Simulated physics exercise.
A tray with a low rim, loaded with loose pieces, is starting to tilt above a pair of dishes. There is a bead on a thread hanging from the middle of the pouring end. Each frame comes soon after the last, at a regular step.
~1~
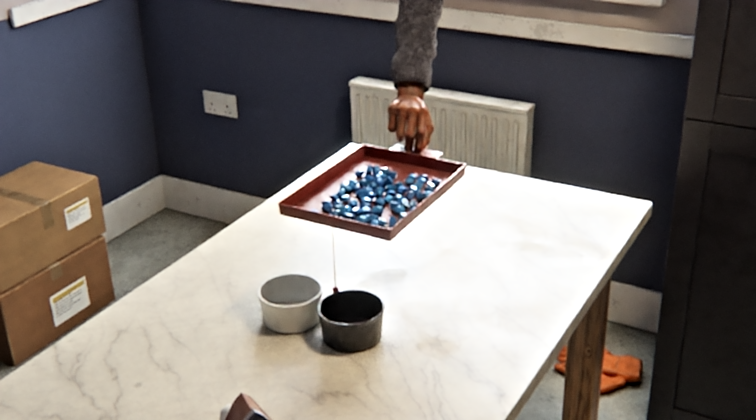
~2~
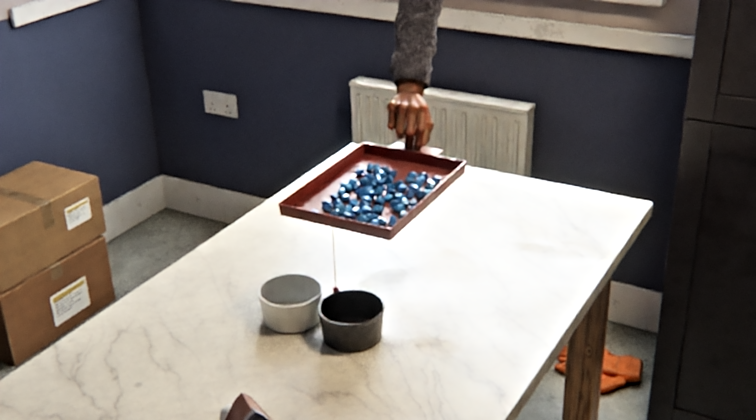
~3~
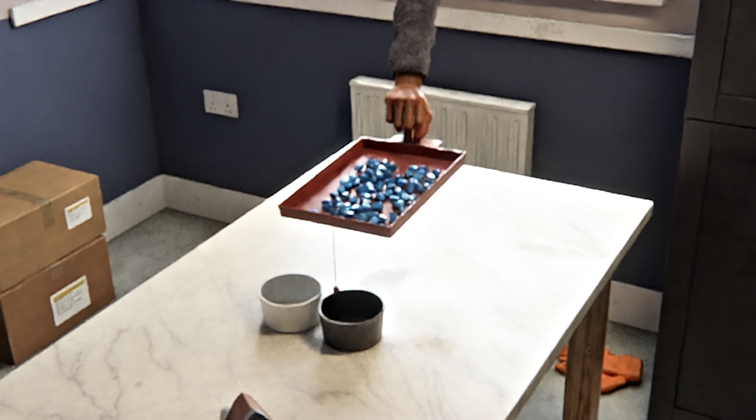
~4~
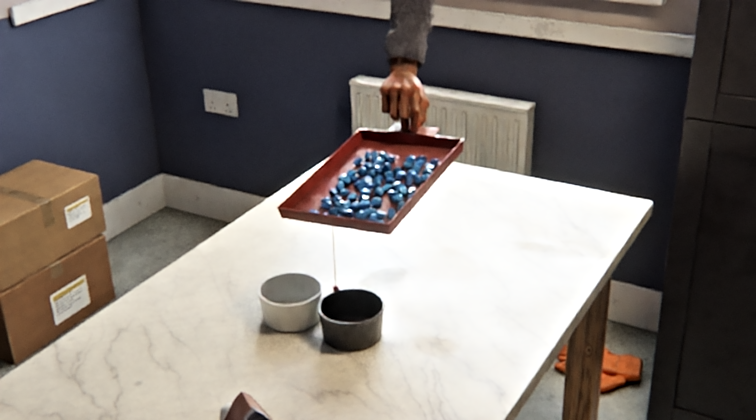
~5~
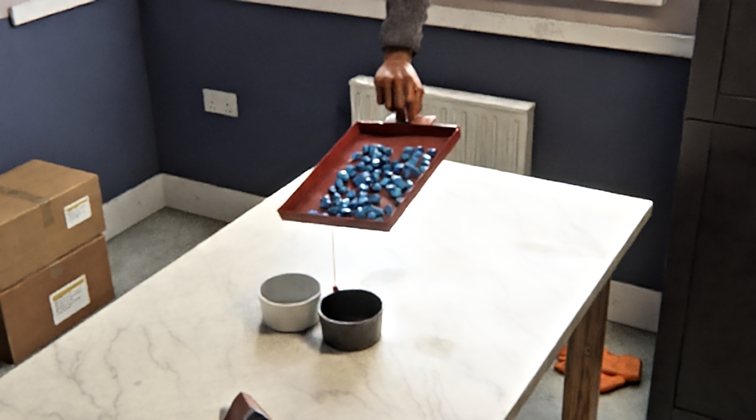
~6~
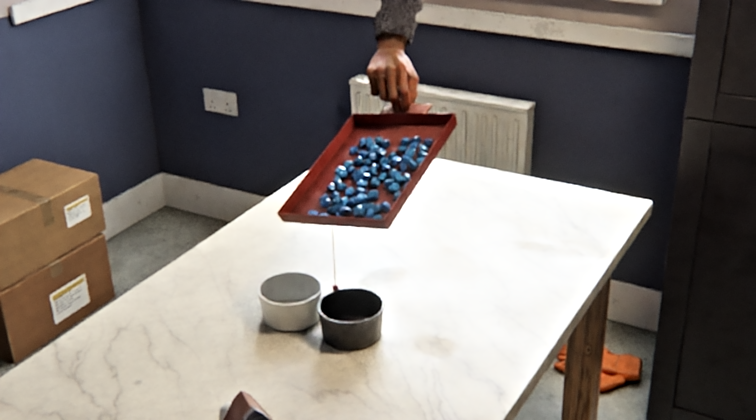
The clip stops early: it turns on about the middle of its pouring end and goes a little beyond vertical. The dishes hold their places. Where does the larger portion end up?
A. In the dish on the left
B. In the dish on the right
A, in the dish on the left.
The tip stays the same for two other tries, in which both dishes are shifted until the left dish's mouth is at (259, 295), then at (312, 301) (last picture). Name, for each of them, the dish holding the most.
Result for the first try: The dish on the left side; for the second: The dish on the left side.
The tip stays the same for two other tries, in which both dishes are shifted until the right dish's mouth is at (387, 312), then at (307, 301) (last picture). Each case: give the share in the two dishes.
It would be roughly 20 per cent in the first placement and roughly 60 per cent in the second.
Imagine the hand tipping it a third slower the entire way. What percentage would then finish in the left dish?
That comes out at roughly 80 per cent.
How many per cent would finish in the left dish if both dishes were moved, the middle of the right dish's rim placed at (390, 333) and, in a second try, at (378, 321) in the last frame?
Respectively 0 percent and 20 percent.
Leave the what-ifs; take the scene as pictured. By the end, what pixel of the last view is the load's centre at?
Somewhere around (288, 307) in the last picture.
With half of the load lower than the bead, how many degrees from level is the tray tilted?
Close to 105 degrees, I reckon.
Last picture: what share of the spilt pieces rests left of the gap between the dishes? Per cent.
Close to 90 per cent of the spill, I think.
Just after the last frame, tray tipped steeply; every one on the tray.
A moment on, tray tipped past a quarter turn; roughly half on the tray; roughly a third in the left dish; about a tenth outside both; about a tenth in the air.
Further on, tray tipped past a quarter turn; the larger part in the left dish; about a tenth outside both.
When it is over, tray tipped past a quarter turn; not one in the right dish; the larger part in the left dish; about a tenth outside both.
